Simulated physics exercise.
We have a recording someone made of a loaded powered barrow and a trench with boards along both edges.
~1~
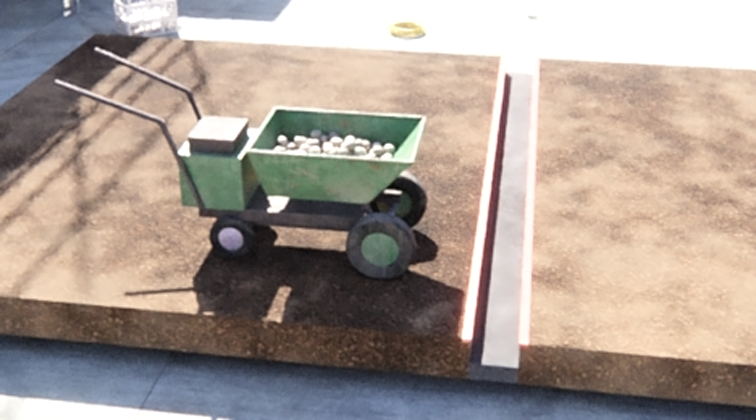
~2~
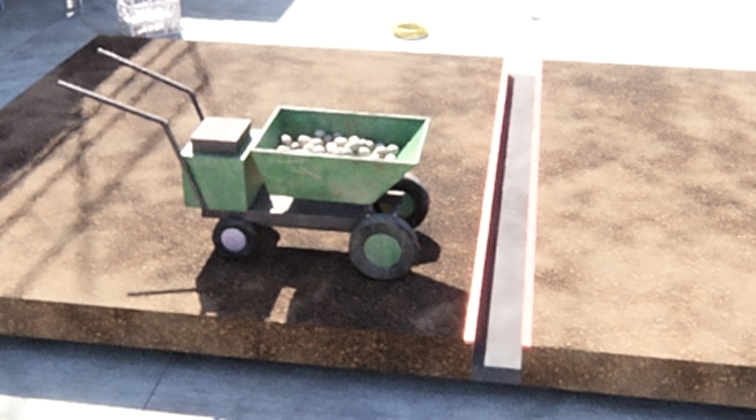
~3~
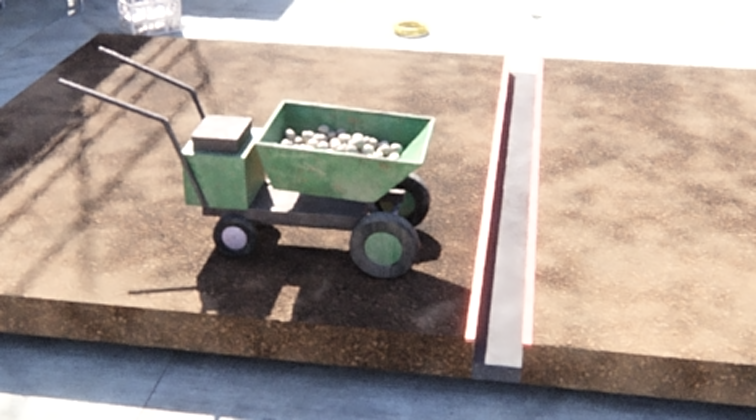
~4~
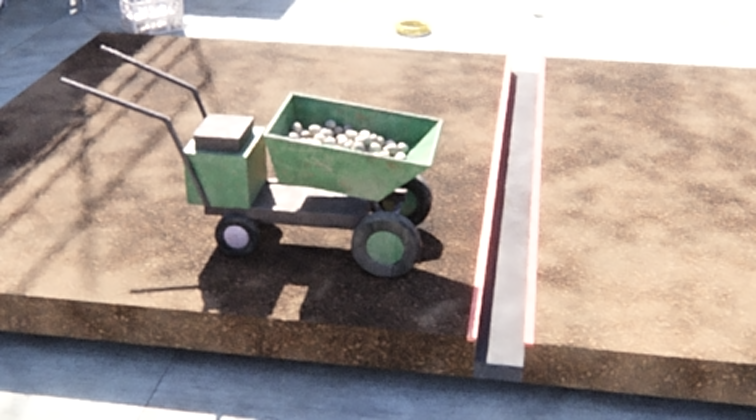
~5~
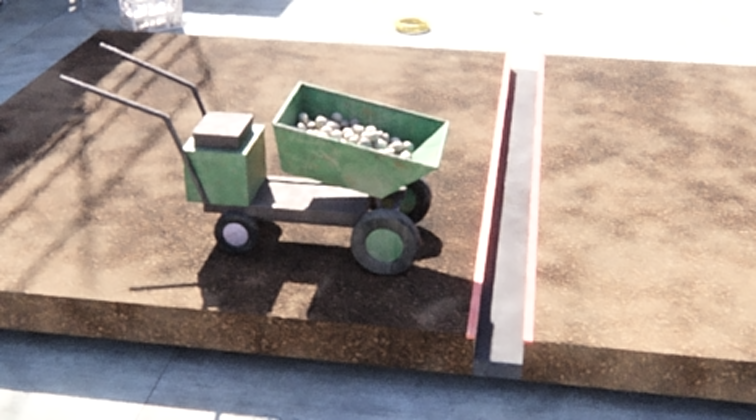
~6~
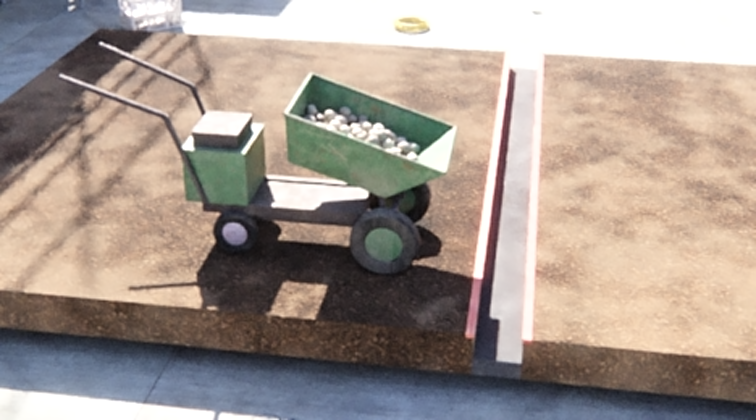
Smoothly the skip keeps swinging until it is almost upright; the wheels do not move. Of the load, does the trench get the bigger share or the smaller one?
The trench does get most of the load.
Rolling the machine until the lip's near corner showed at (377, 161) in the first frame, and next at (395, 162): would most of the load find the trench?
Try 1 - the lion's share; try 2 - the lion's share.
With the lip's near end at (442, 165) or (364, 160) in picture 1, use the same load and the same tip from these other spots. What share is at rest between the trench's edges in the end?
First some 20, then 60 per cent.
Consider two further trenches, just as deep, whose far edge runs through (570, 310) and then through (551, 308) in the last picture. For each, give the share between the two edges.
Roughly 100 per cent, then roughly 100 per cent.
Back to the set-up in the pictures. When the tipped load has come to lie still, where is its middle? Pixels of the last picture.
Roughly pixel (514, 265).
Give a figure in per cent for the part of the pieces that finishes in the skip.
About 0 %.
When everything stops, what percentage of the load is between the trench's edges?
It works out to roughly 70 percent of the load.
Soon, skip tipped steeply; all in the skip.
A while on, skip tipped right over; about two thirds in the skip; about a quarter in or heaped over the trench; a small part beyond it; a stray few falling.
Towards the end, skip tipped right over; a stray few in the skip; about two thirds in or heaped over the trench; about a quarter beyond it.
Finally, skip tipped right over; about two thirds in or heaped over the trench; about a quarter beyond it.
